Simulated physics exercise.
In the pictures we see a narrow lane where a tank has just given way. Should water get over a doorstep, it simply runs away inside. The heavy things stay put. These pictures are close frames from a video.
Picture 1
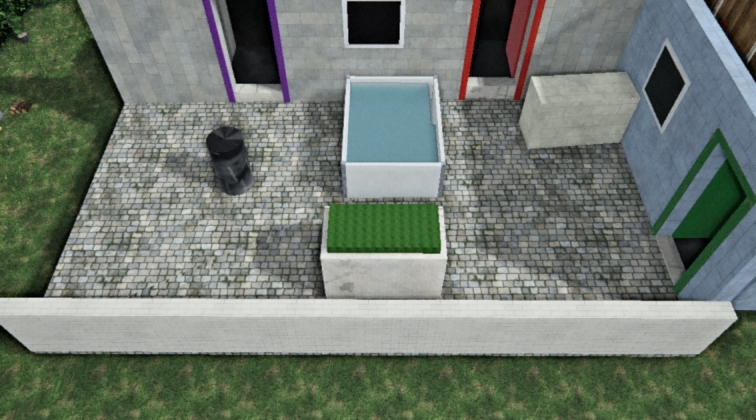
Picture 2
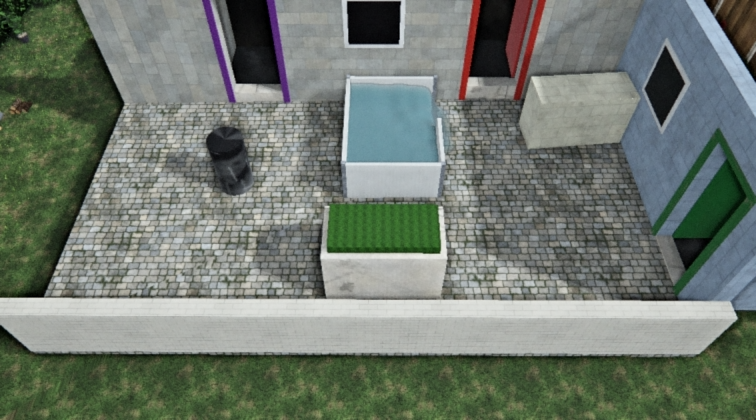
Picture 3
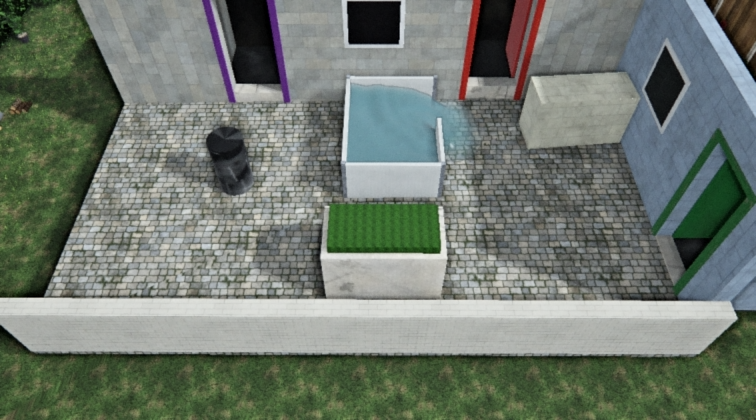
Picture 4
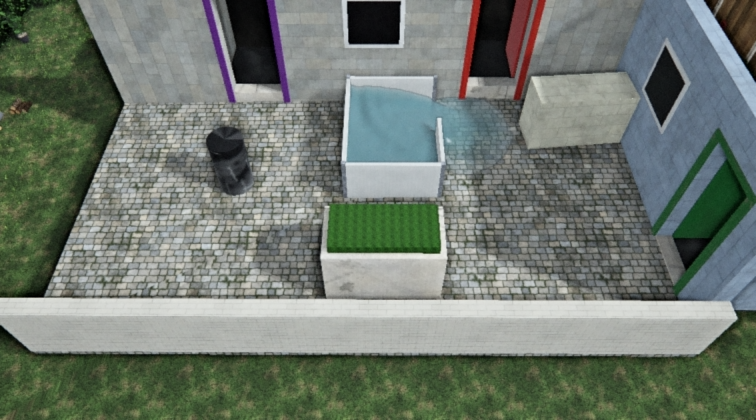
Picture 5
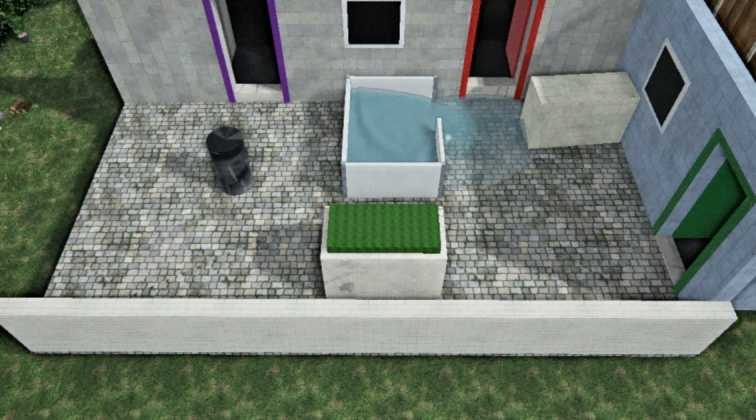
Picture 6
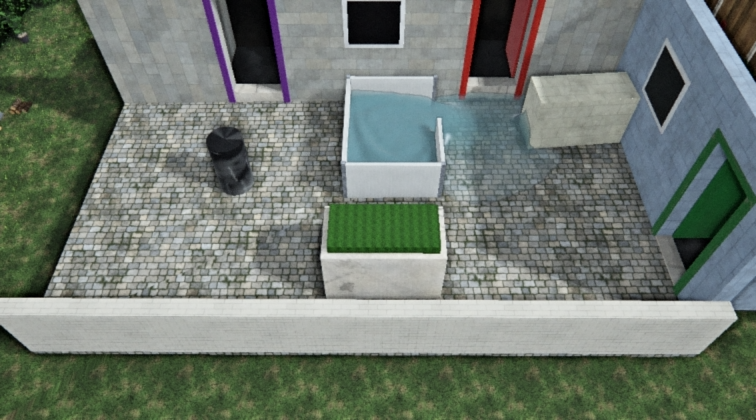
A white-walled tank of blue water stands against a grey block building in a paved yard, seen from high above and in front by a still camera. Purple and red doorways open behind it, a black bin sits left, a grass-topped block in front, and a pale block and green doorway right. Water pours through the tank's right side and spreads rightward across the paving to the pale block.
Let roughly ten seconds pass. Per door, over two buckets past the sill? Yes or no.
Purple door no, green door yes, red door no.
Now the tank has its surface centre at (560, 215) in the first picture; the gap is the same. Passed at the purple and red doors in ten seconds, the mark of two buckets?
In short: Purple falls short, red falls short.
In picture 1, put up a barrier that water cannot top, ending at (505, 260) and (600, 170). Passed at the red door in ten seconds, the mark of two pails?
Note: Red sub-threshold.
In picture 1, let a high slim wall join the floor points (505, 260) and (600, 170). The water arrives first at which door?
Answer - the one in red.
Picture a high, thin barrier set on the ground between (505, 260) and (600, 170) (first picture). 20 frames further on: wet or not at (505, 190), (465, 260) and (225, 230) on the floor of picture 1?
The first is inundated, the second inundated and the third still bare.
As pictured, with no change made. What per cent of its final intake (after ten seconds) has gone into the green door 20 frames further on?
My figure is 15 in a hundred.
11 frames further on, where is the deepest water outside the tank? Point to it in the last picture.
It should be roughly at (608, 114).
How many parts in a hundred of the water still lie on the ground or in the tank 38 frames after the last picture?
Roughly 98 parts in every hundred.
A moment on, water covers 15 % of the floor; the purple door not reached, the green door not reached, the red door wet at the sill, nothing in.
Next, water covers 25 % of the floor; the purple door not reached, the green door under two buckets in, the red door wet at the sill, nothing in.
Then, water covers 35 % of the floor; the purple door wet at the sill, nothing in, the green door under two buckets in, the red door under two buckets in.
Later, water covers 60 % of the floor; the purple door wet at the sill, nothing in, the green door over two buckets in, the red door under two buckets in.
In the end, water covers 80 % of the floor; the purple door wet at the sill, nothing in, the green door far over two buckets in, the red door under two buckets in.
